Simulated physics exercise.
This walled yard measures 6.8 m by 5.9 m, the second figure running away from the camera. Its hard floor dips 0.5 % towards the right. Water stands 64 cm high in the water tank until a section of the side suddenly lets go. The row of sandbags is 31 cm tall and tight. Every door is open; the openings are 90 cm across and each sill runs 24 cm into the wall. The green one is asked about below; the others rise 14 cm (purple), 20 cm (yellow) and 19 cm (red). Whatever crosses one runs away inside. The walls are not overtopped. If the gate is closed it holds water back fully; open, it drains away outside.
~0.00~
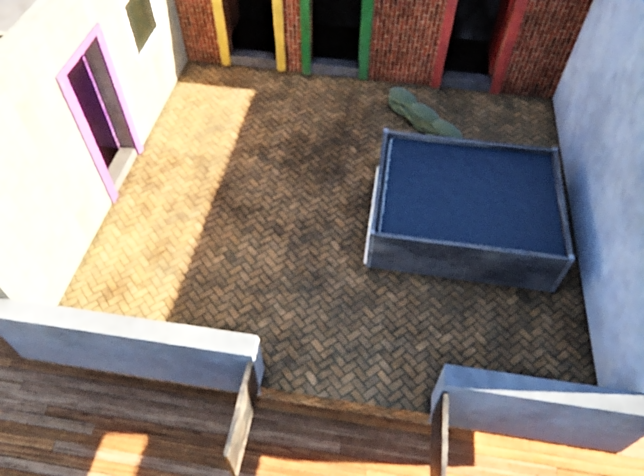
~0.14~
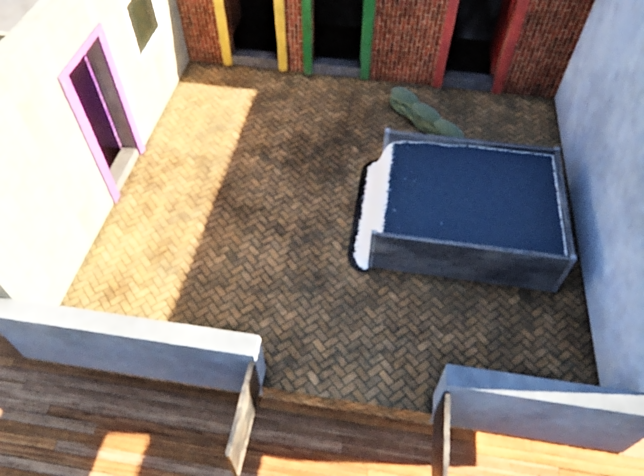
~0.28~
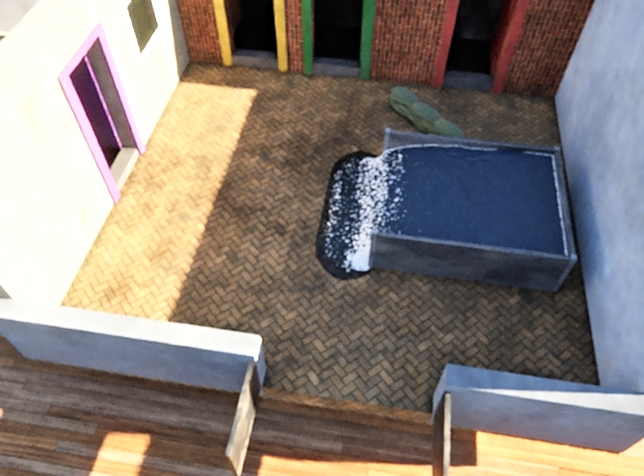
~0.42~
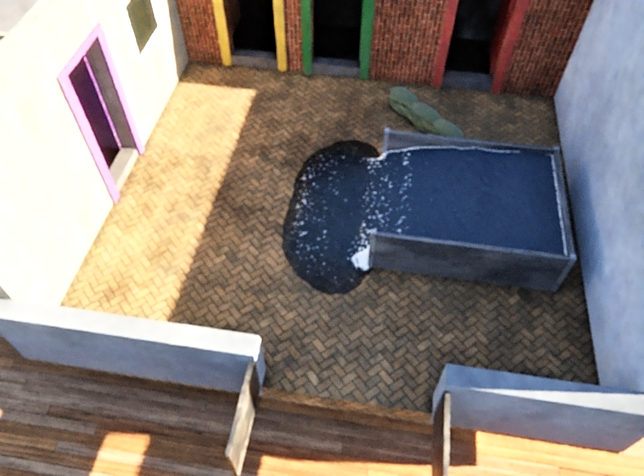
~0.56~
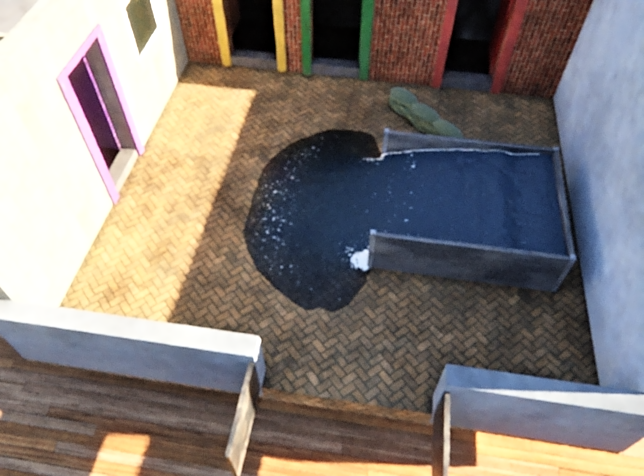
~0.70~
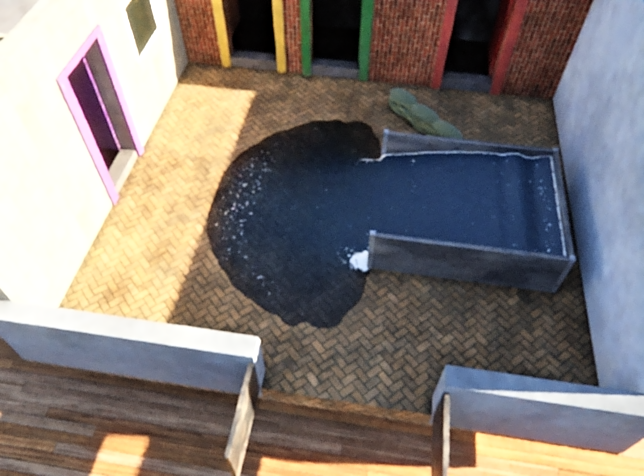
A blue water tank in a walled brick yard opened on its left side, and dark water flecked with white foam poured out, spreading leftward over the floor in a wide, rounded pool.
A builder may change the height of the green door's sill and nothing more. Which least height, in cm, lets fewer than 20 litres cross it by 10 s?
About 6 cm.
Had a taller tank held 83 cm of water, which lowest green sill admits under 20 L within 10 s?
Then roughly 9.0 cm.
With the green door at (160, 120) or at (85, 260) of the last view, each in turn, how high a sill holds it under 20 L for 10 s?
Roughly 17 and 20 cm.
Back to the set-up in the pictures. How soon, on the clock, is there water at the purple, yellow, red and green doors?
Purple 1.1 s, yellow 2.0 s, red 5.5 s, green 2.2 s.
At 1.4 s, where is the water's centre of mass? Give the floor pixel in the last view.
Around (385, 214).
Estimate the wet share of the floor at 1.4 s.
About 45 per cent.
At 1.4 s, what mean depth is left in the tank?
Some 38 cm.
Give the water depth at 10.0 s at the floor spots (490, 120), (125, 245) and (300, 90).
In that order: 7, 5 and 8 cm.
After 1.4 s water covers 45 % of the floor, deepest (28 cm) near (364, 239); it has not reached the green door.
After 3.0 s water covers 55 % of the floor, deepest (36 cm) near (187, 66); 3 cm at the green door, 0 litres in over its 20 cm sill.
After 10.0 s water covers 95 % of the floor, deepest (15 cm) near (564, 217); 12 cm at the green door, 0 litres in over its 20 cm sill.
At the green door as built, the water arrived by 2.2 s and peaked near 12 cm at 10.0 s.
Run again over the same 10 s with other heights there, 26 litres in over 5.5 cm, 8 litres over 7.5 cm. The limit of 20 litres is kept from about 6 cm up.
